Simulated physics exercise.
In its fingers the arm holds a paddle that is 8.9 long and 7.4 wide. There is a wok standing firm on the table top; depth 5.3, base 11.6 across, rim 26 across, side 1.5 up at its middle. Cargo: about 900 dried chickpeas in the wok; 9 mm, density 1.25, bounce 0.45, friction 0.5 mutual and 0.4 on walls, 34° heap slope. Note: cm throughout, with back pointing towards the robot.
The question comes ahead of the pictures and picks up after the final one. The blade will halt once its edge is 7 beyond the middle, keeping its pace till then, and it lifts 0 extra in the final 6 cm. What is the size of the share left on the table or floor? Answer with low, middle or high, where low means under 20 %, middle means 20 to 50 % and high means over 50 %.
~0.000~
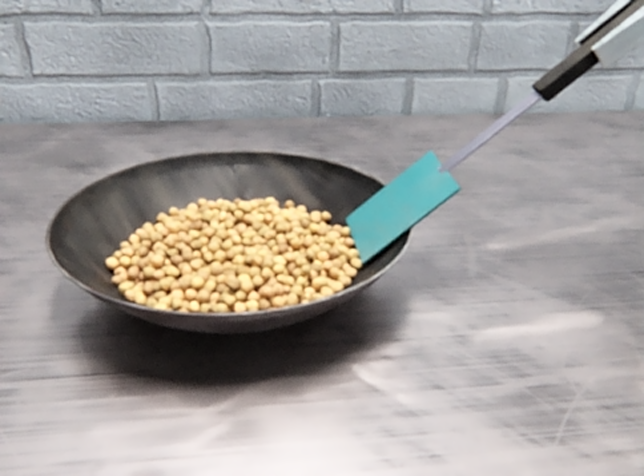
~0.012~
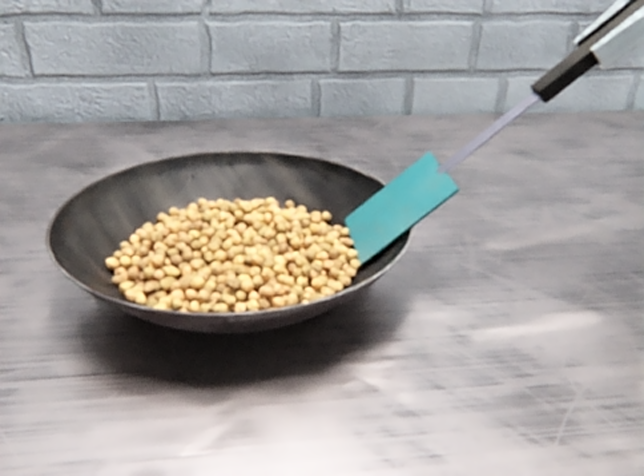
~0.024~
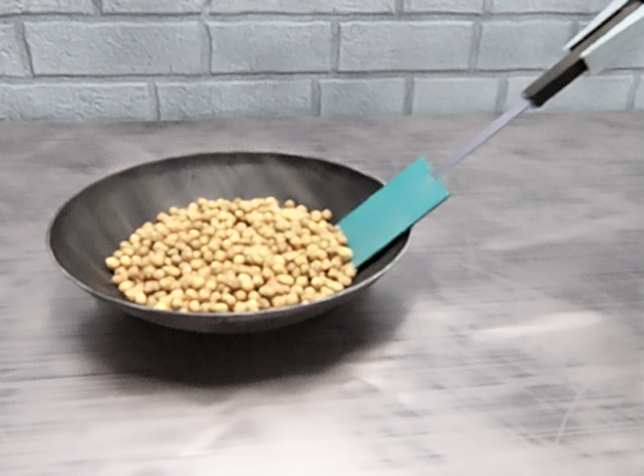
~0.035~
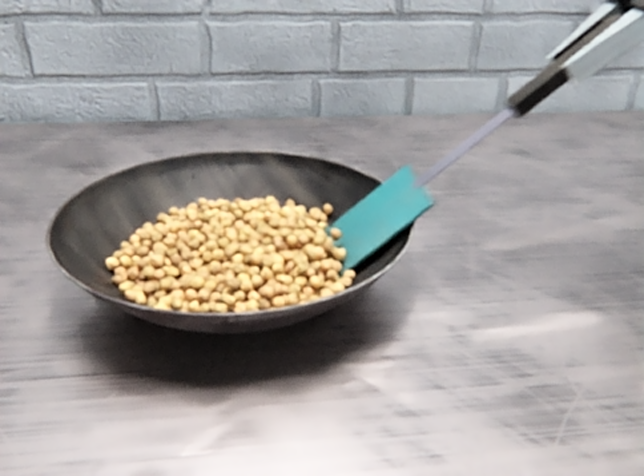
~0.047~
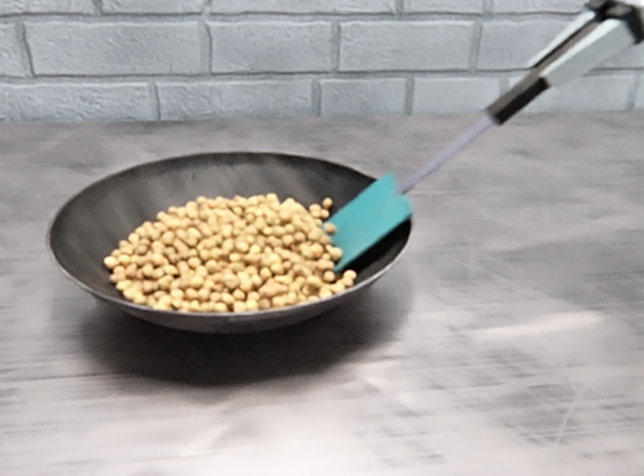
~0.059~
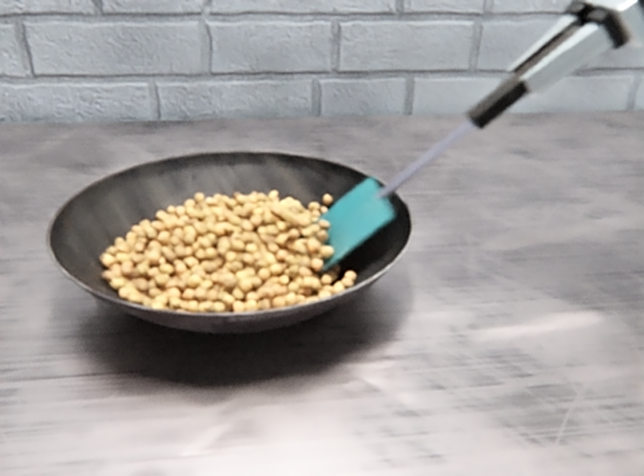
Low.
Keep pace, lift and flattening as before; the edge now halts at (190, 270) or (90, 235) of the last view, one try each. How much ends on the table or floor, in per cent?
0 % and 40 %.
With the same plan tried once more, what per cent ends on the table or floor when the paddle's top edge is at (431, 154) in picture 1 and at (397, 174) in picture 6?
Around 5 per cent finishes on the table or floor.
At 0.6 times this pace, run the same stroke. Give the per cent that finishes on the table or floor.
I'd put it around 5 per cent.
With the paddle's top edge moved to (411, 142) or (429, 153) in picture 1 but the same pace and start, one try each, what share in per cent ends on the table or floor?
About 25% and 20%.
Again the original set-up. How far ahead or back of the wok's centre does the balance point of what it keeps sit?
The balance point is about 4.0 cm ahead.
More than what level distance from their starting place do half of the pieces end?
About 5 cm.
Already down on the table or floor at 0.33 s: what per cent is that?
It is near 10 percent.
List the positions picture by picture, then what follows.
The first picture shows the paddle top edge at (445, 169), sloping 41°; upper third of the load around (235, 248), from x 115 to 355, top at y 200; 900 in the wok.
The second picture shows the paddle top edge at (444, 169), sloping 41°; upper third of the load around (235, 248), from x 115 to 355, top at y 200.
The third picture shows the paddle top edge at (436, 175), sloping 41°; upper third of the load around (235, 247), from x 115 to 350, top at y 200.
The fourth picture shows the paddle top edge at (420, 183), sloping 41°; upper third of the load around (241, 246), from x 115 to 350, top at y 200.
The fifth picture shows the paddle top edge at (401, 191), sloping 41°; upper third of the load around (240, 243), from x 110 to 350, top at y 200.
The sixth picture shows the paddle top edge at (382, 195), sloping 41°; upper third of the load around (237, 242), from x 110 to 350, top at y 195; 900 in the wok.
After 0.09 s, sloping 41°, highest piece 7 above the table; 900 in the wok.
After 0.12 s, sloping 41°, highest piece 10 above the table; 899 in the wok, 1 on the blade or in flight.
After 0.33 s, sloping 41°, highest piece 9 above the table; 773 in the wok, 95 on the table or floor, 32 on the blade or in flight.
After 1.38 s, sloping 41°, highest piece 6 above the table; 771 in the wok, 129 on the table or floor.
In the end, 771 in the wok, 129 on the table or floor. That is 14 % on the table or floor.
